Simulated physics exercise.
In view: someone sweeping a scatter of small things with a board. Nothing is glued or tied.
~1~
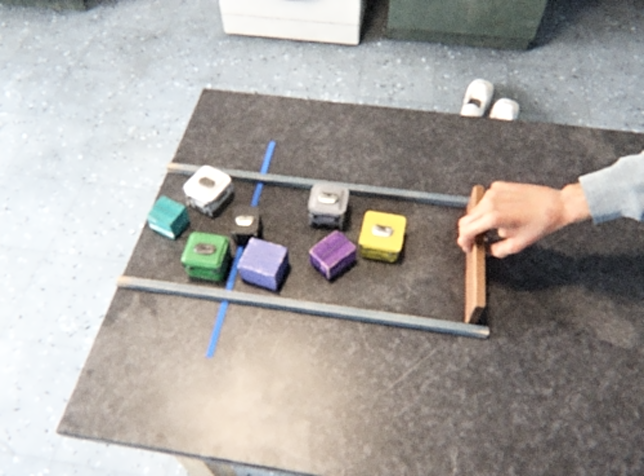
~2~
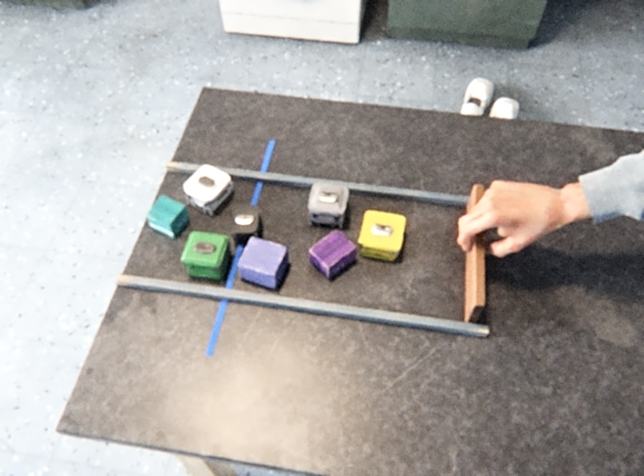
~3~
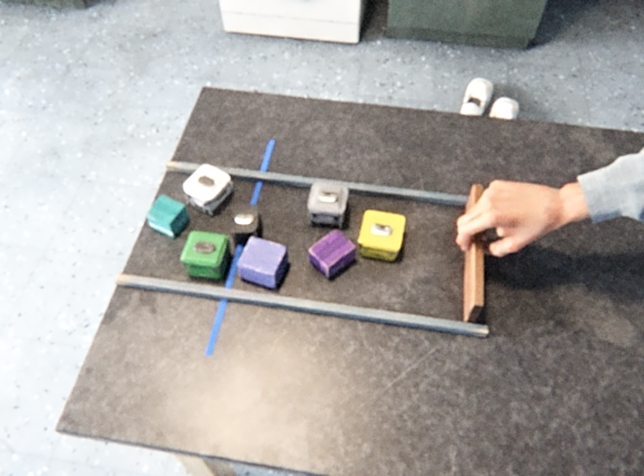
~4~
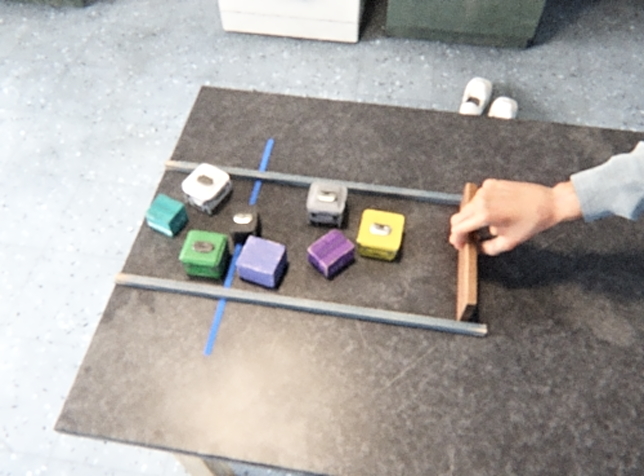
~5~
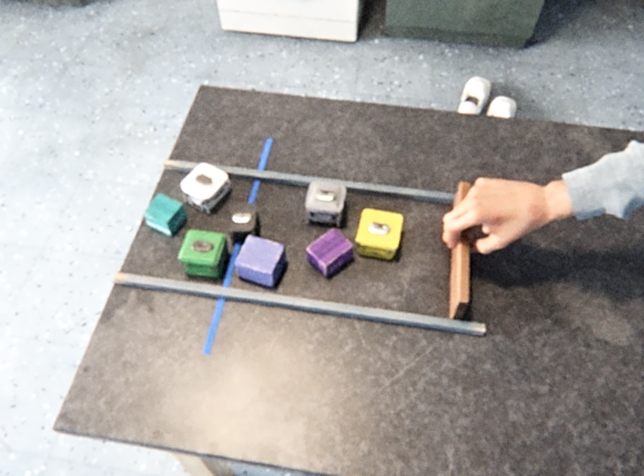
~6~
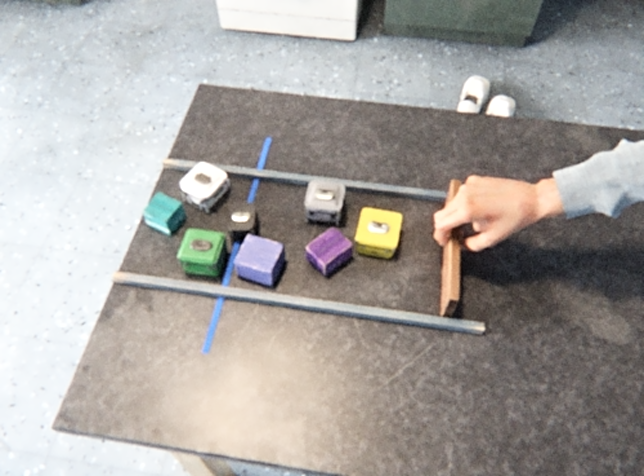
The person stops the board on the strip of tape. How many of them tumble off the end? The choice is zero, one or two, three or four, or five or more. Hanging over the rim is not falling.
Here the number that fall off is zero.
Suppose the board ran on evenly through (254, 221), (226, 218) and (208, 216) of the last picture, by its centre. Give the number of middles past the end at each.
Place by place, 0, 0 and 2.
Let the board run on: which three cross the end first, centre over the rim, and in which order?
They are the green case, the turquoise box, the white case.
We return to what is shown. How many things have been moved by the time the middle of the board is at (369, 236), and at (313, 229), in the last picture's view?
By then 3, and 4.
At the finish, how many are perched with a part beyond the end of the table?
Overhanging: 0.
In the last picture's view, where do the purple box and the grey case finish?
The purple box stops around (217, 255); the grey case around (236, 183).
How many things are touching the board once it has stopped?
That makes 3.
Early on, none off yet; turquoise box at rest near (165, 214); white case at rest near (205, 187); green case at rest near (204, 253).
A while later, none off yet; turquoise box at rest near (165, 214); white case at rest near (205, 187); green case travelled a little near (182, 251).
Finally, the number that fall off is zero.
